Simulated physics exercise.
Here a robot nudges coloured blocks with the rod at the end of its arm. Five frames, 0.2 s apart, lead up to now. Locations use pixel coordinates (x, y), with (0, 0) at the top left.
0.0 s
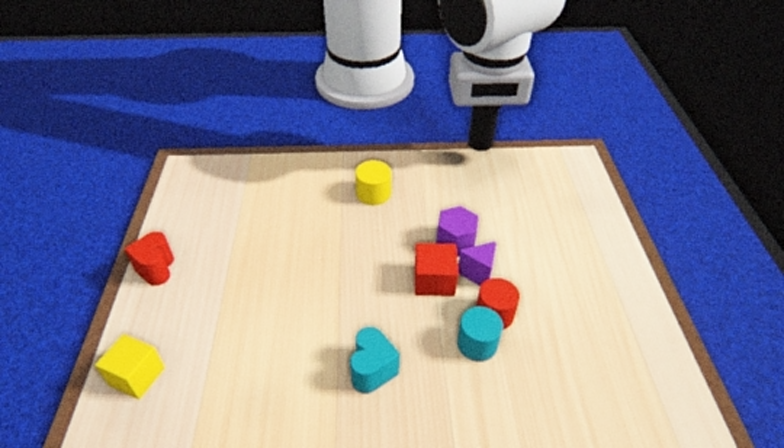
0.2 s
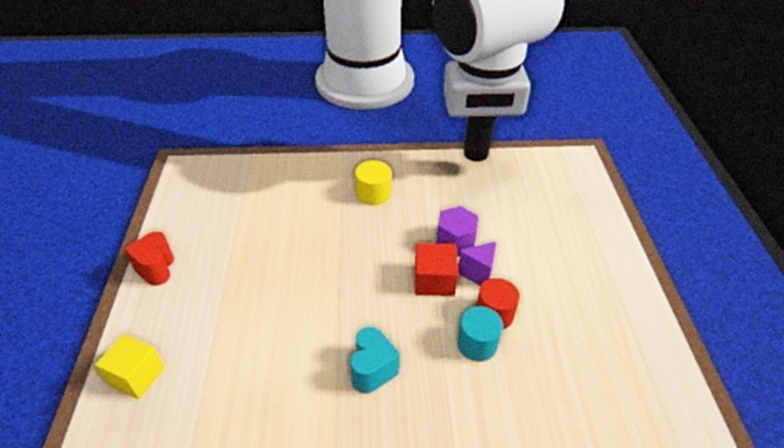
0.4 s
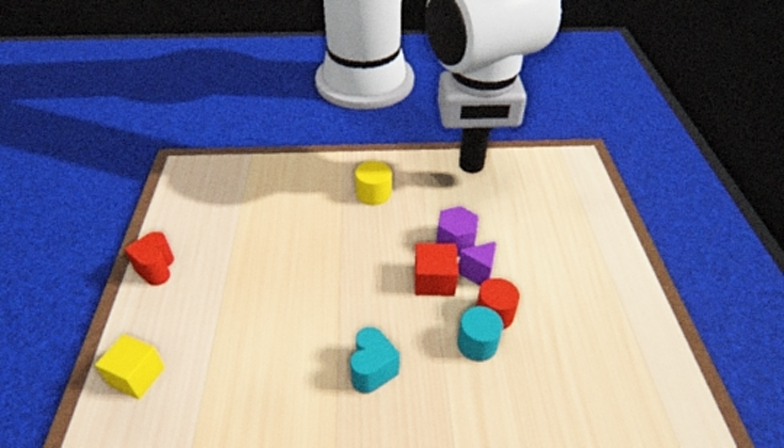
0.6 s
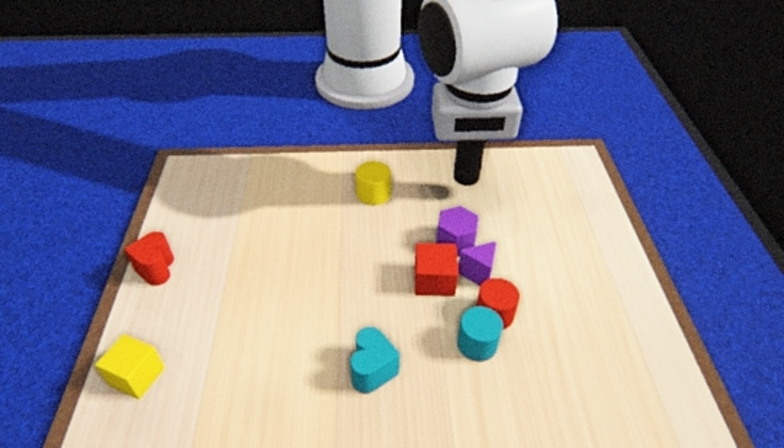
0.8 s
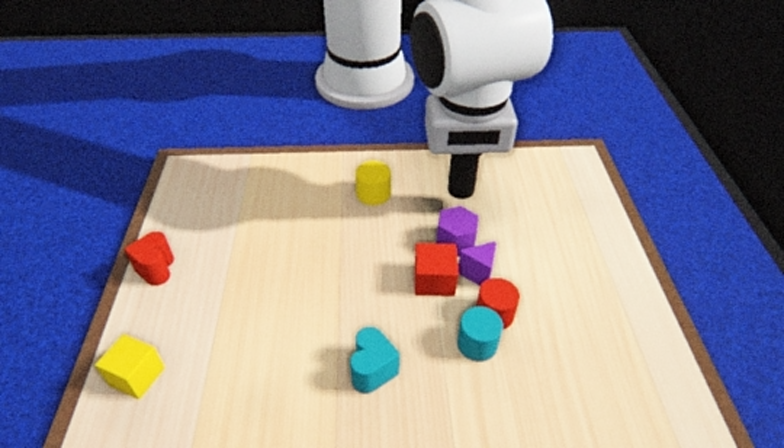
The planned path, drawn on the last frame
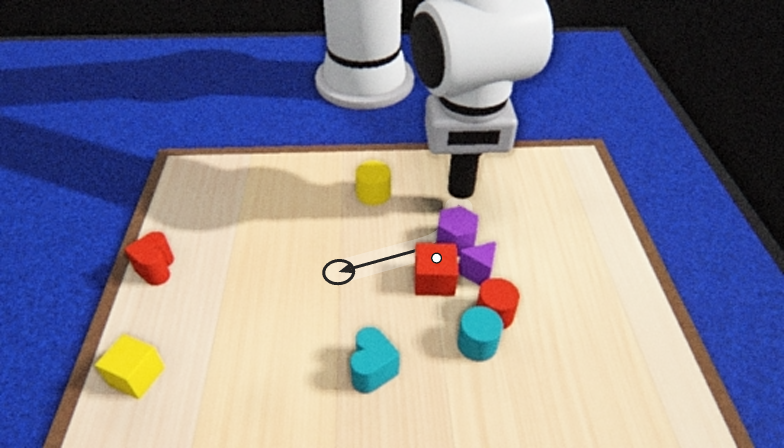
A pale wooden board with a dark rim lies on a blue surface, seen from above at an angle by a still camera. A yellow cylinder sits near the back, a red heart and yellow block at left, a teal heart in front, and purple, red and teal blocks cluster right of centre. The white robot arm moves its black rod slowly forward and slightly left, nearing the purple hexagonal block, while every block stays still.
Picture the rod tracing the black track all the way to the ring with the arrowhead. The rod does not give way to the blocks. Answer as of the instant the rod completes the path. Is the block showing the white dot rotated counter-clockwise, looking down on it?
I'd say no.
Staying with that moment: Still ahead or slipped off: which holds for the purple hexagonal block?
It slips out to the side or back.
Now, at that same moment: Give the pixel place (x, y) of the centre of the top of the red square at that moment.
Around (433, 280).
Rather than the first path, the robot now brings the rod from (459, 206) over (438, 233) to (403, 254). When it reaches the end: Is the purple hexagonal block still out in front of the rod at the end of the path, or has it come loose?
Gone from the front.
The line goes from (459, 206) over (443, 240) and (393, 257) to (339, 272); the dot is on the red square.
On the path given first. One third of the way, rod (444, 226); red square (433, 274), turned 30° clockwise; purple hexagonal block (454, 245), turned 30° anticlockwise; purple triangle (486, 256), turned 30° anticlockwise.
Two thirds of the way, rod (393, 242); red square (433, 280), turned 40° clockwise; purple hexagonal block (448, 249), turned 60° anticlockwise; purple triangle (487, 257), turned 30° anticlockwise.
At the end, rod (337, 257); red square (433, 280), turned 40° clockwise; purple hexagonal block (448, 249), turned 60° anticlockwise; purple triangle (487, 257), turned 30° anticlockwise.
